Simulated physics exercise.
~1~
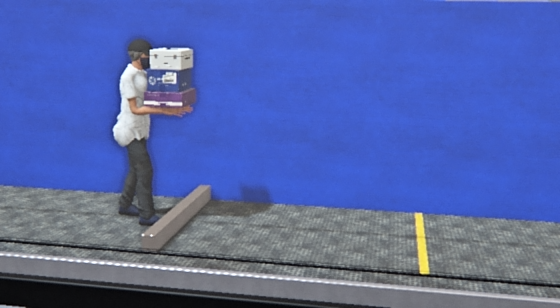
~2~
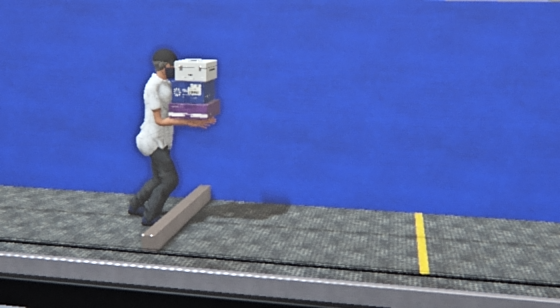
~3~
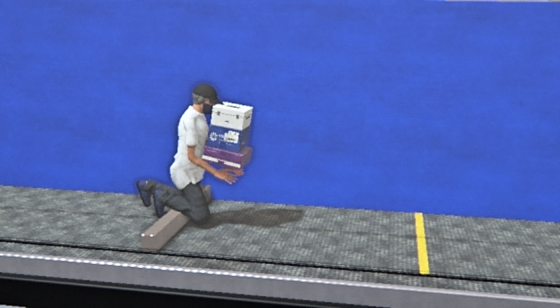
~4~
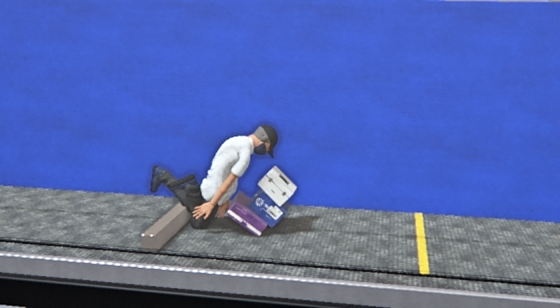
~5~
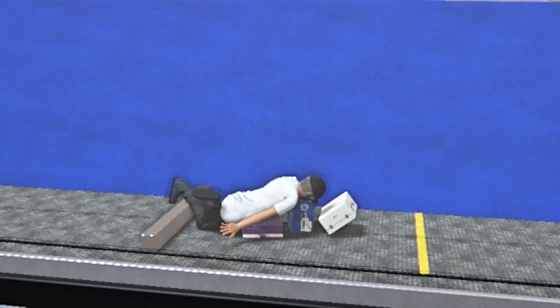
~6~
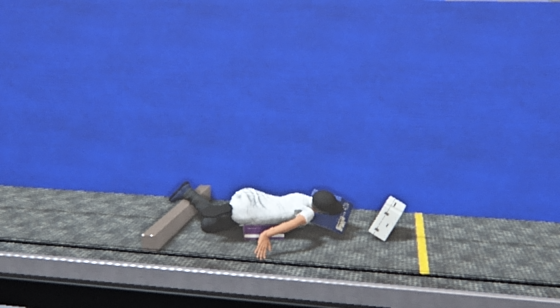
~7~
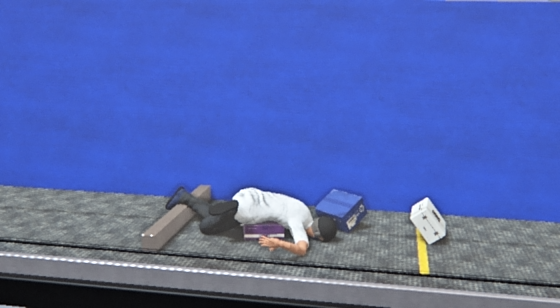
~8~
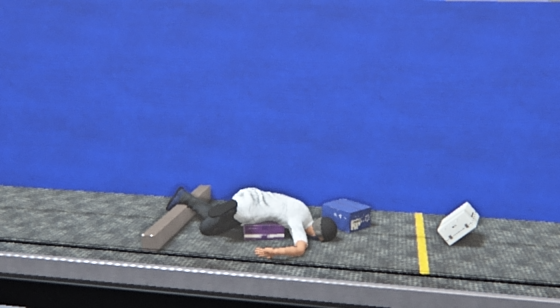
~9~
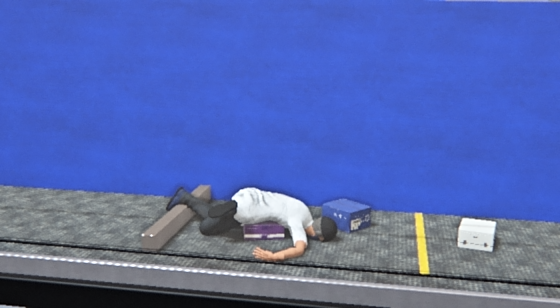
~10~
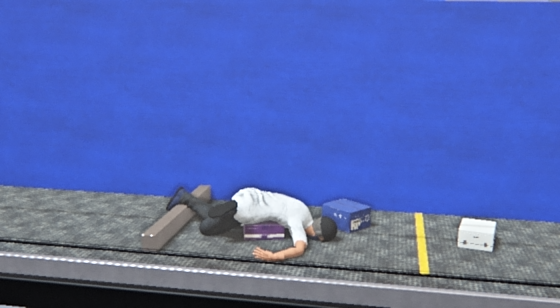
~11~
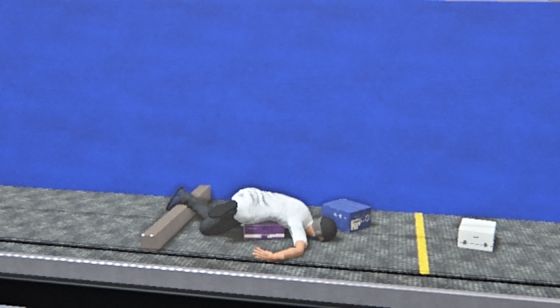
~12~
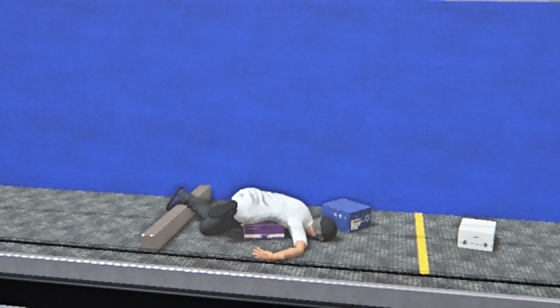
Porter carrying stacked boxes tripping over a low rail and falling flat, the white toolbox tumbling past a yellow line.
